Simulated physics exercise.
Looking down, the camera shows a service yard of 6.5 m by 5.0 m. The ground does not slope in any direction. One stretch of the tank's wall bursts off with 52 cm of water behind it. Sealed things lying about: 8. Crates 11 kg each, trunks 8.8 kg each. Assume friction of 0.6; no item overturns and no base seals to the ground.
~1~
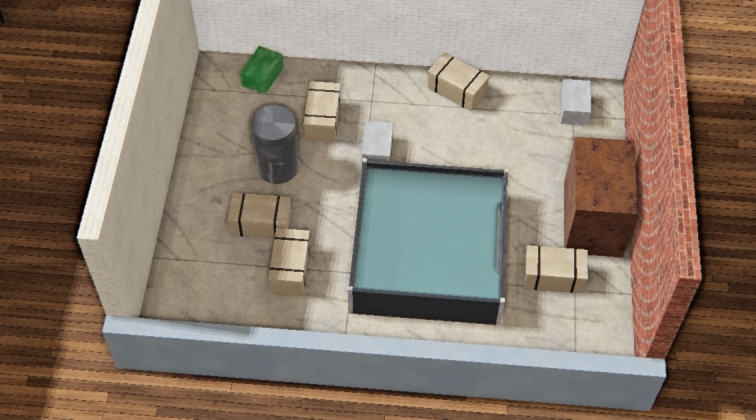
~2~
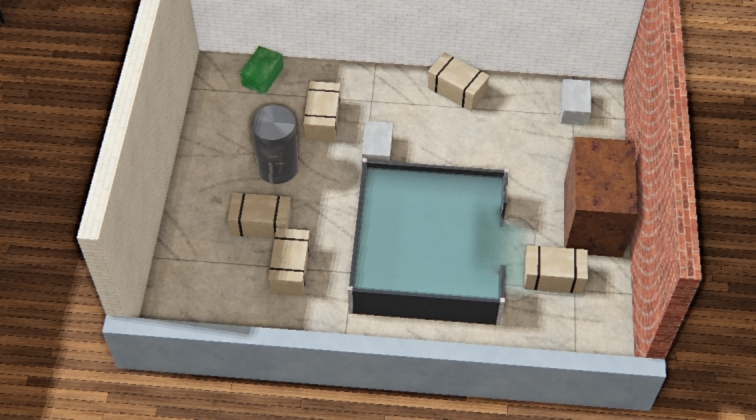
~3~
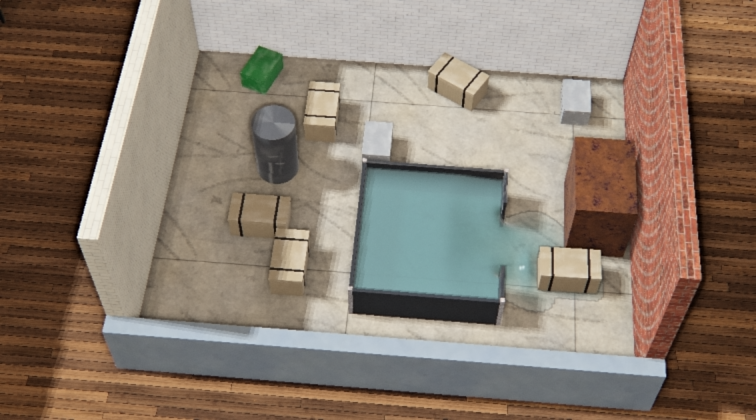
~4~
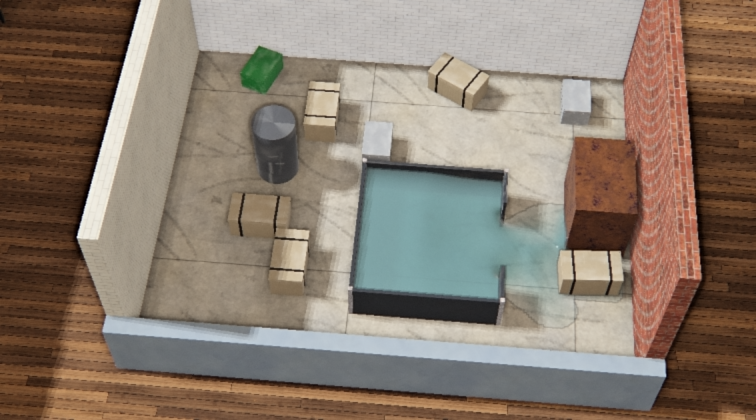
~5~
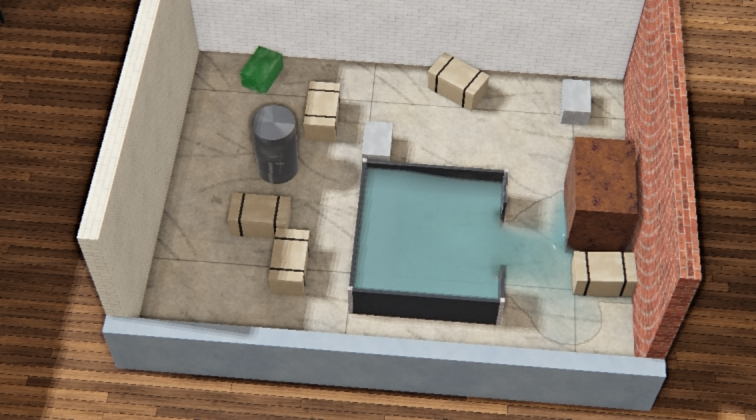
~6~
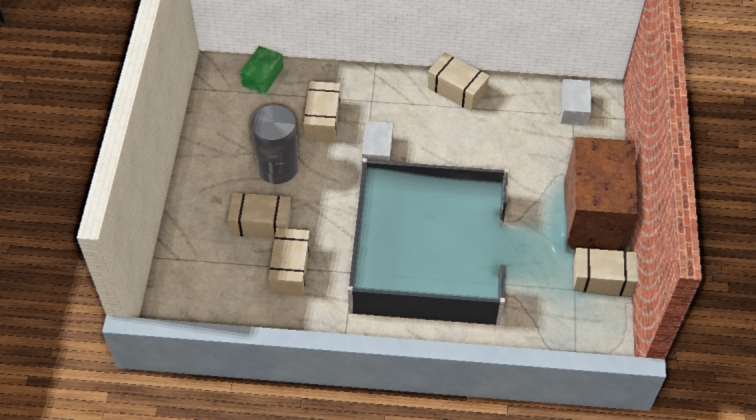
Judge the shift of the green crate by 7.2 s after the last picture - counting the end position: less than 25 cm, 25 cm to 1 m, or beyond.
The way I see it, it gets displaced a short stretch.
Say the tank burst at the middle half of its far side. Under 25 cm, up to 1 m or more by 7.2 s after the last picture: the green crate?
In that scenario the green crate would have been washed far off.
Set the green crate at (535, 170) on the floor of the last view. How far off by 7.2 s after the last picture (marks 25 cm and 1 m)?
What happens is that it covers a big distance.
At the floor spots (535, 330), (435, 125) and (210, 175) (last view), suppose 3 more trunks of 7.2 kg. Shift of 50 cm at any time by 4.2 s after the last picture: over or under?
Well, in that order it's lower, lower and lower.
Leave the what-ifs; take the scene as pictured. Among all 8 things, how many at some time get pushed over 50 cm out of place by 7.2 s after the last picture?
It adds up to 5.
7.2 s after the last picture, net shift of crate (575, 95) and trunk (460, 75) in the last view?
Lab note - net shifts in order: 60 cm; 200 cm.
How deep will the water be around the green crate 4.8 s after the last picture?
3 cm or so.
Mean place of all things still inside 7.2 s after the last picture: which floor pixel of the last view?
The centre is close to (352, 174).
Then, 0.9 s after the last picture the green crate is near (261, 63), 0.0 m from its start, aground; 1 afloat.
Then, 2.8 s after the last picture the green crate is near (261, 63), 0.0 m from its start, aground; 3 afloat.
Then, 4.8 s after the last picture the green crate is near (248, 65), 0.2 m from its start, aground; 2 afloat.
Then, 7.2 s after the last picture the green crate is near (217, 61), 0.7 m from its start, afloat; 5 afloat.
